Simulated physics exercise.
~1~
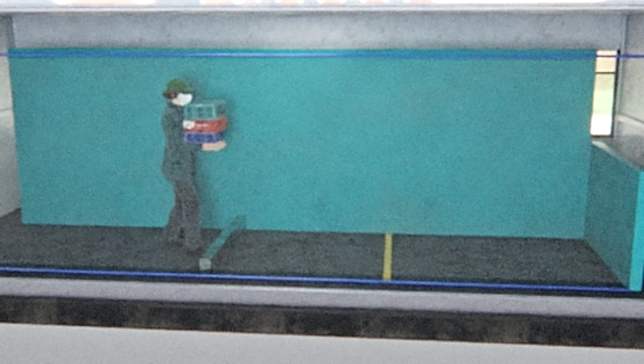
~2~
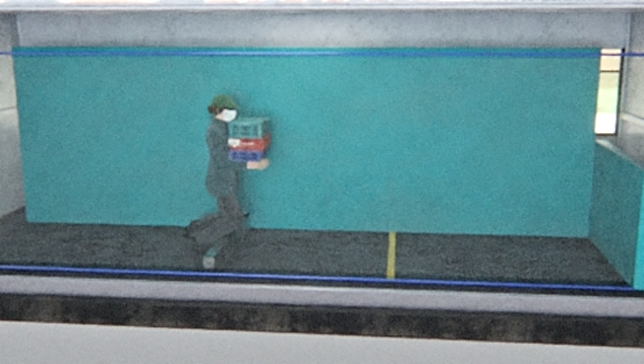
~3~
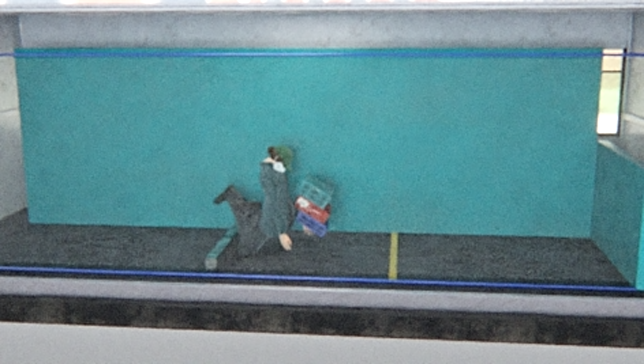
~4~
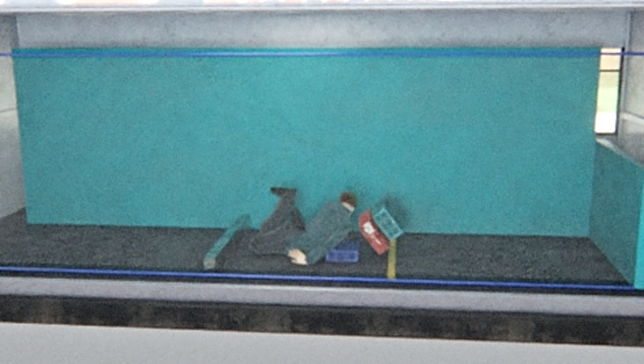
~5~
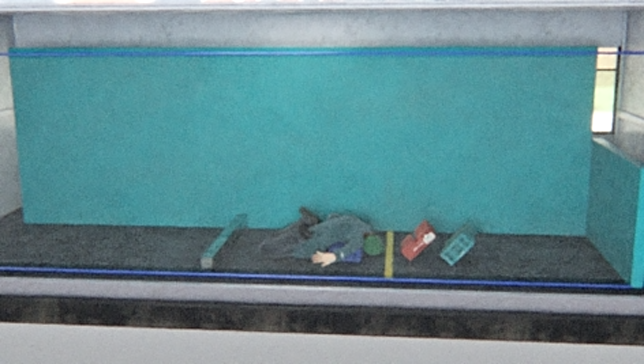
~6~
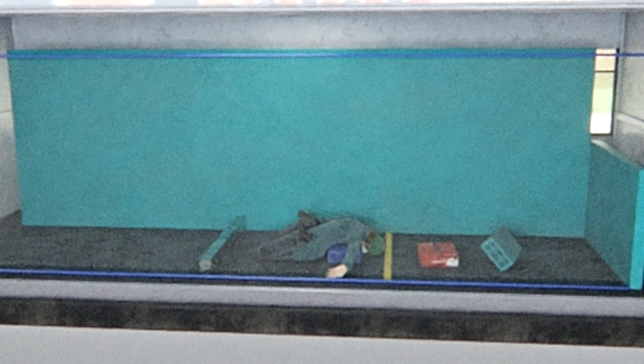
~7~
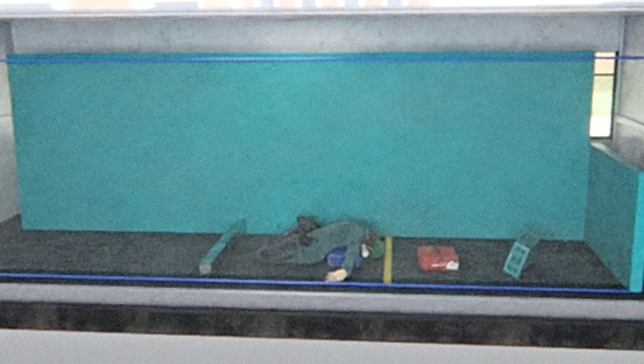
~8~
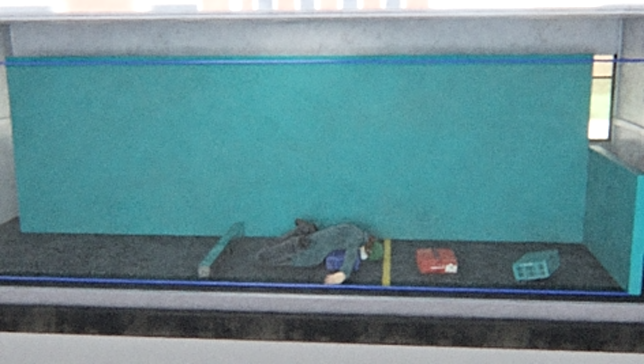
A courier carrying a stack of three boxes walks right, trips over a low rail and falls flat, spilling them; the blue crate stays by the courier, short of the yellow line, while the red parcel and teal crate tumble past it and come to rest beyond.
